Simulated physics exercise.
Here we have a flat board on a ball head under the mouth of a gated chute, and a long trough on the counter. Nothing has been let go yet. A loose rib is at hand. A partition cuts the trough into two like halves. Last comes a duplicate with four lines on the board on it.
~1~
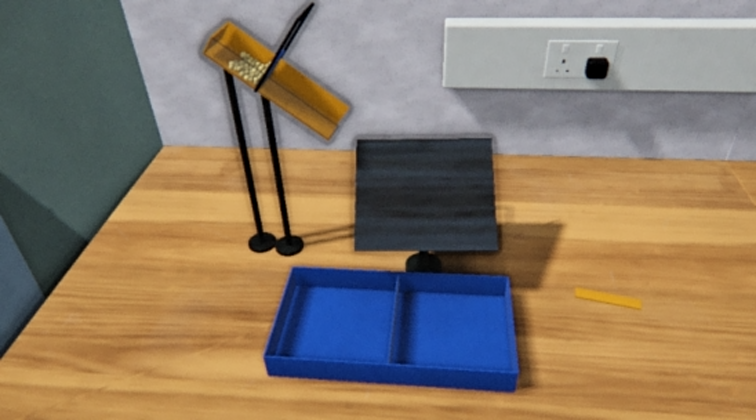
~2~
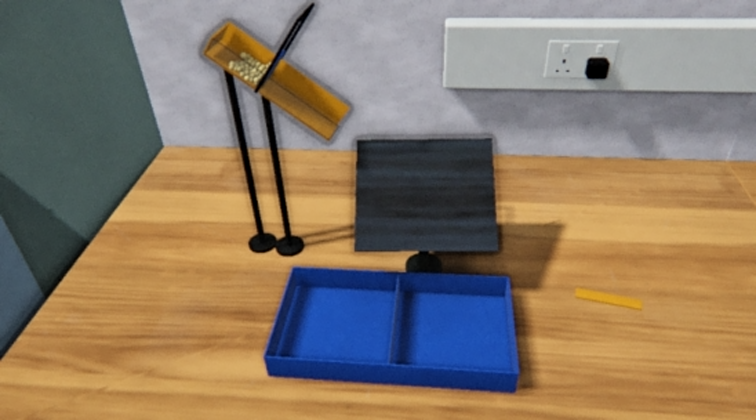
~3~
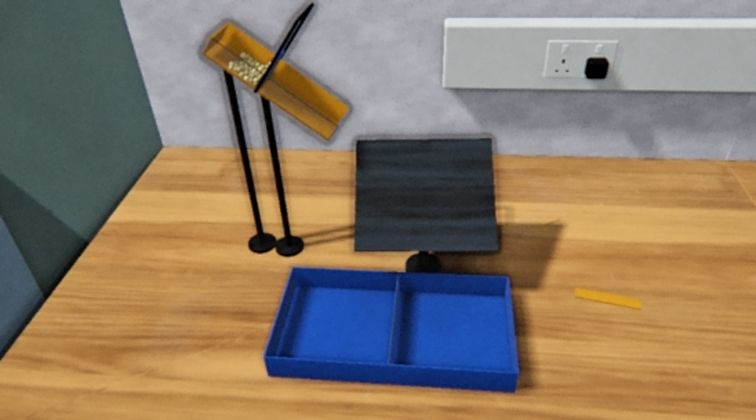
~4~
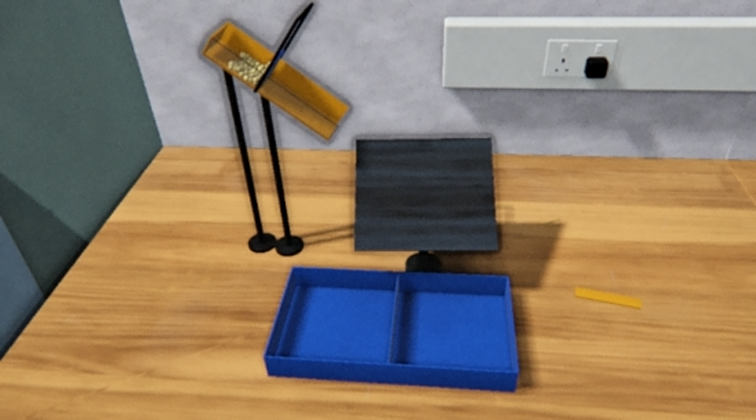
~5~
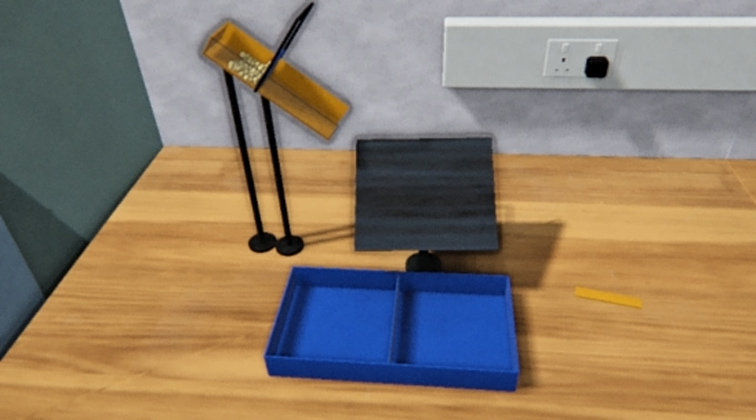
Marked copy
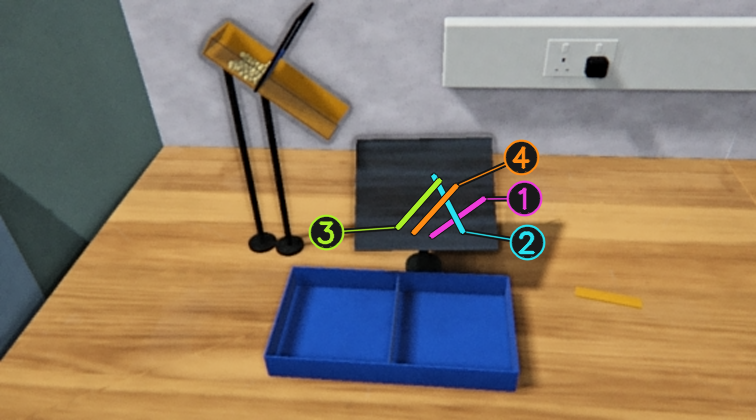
Nothing moves as small pale pieces sit in an amber chute above a dark tilted board.
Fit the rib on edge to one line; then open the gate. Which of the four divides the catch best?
Take 4.
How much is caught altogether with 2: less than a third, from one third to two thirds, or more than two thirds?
Line 2 gives more than two thirds.
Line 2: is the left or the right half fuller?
Right.
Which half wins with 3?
Left.
On the marked copy, line 1 from (483, 199) to (432, 235); line 2 from (434, 176) to (462, 231); line 3 from (439, 180) to (398, 227); line 4 from (455, 186) to (414, 232).
Choosing 1, of what is caught, a small share in the left half, all but a few in the right.
Choosing 2, of what is caught, a small share in the left half, all but a few in the right.
Choosing 3, of what is caught, the bulk in the left half, a small share in the right.
Choosing 4, of what is caught, close to half in the left half, close to half in the right.
